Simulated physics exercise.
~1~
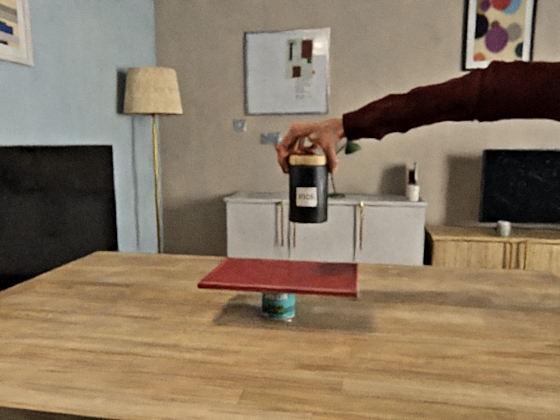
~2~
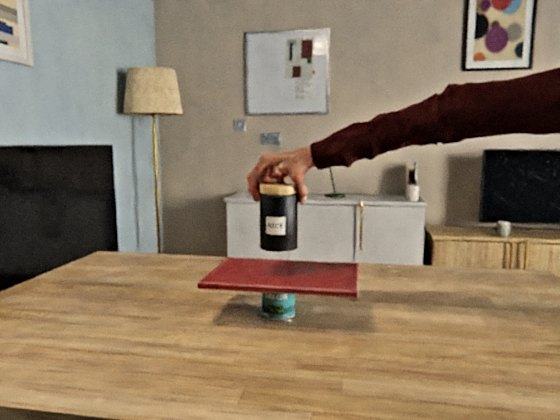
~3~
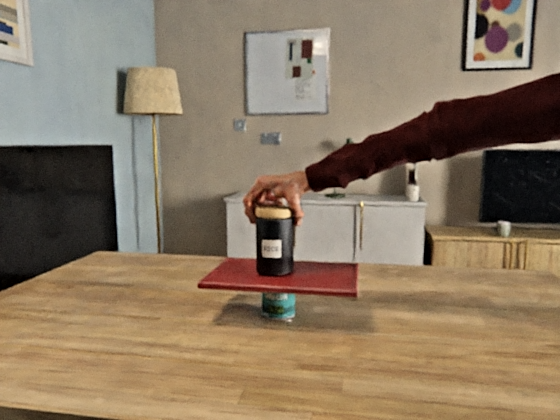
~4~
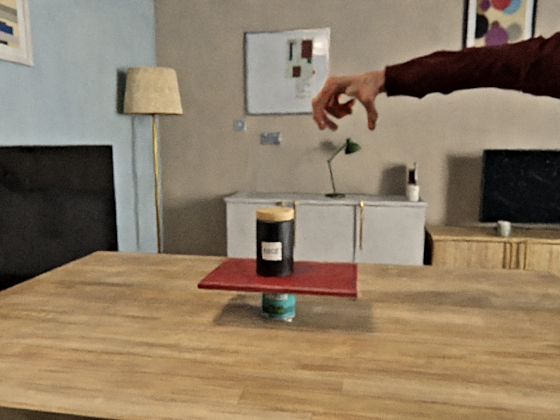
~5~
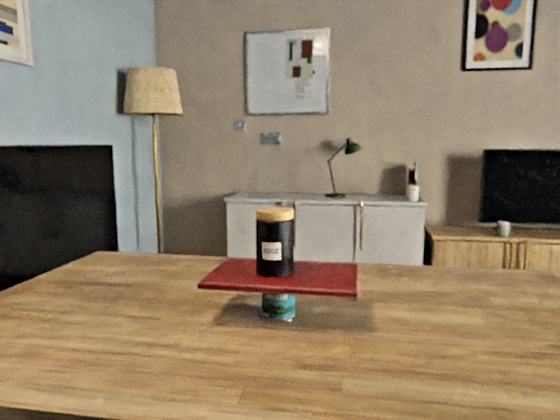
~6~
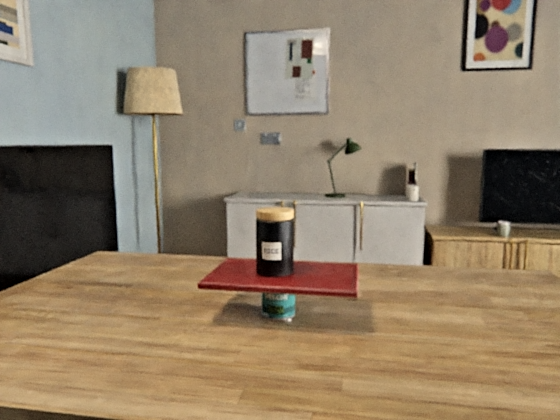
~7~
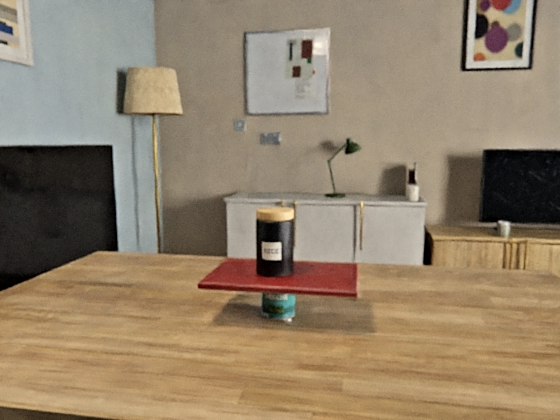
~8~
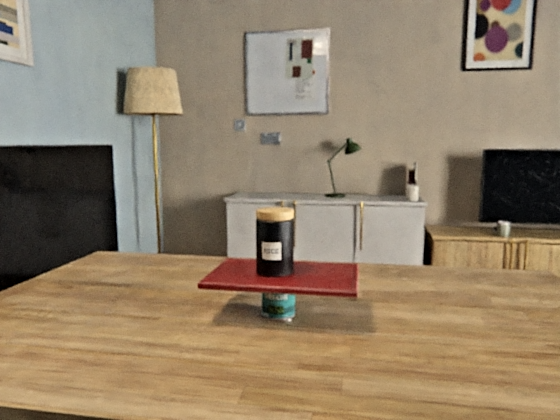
A black jar is lowered by hand onto a balanced red board and stays upright.
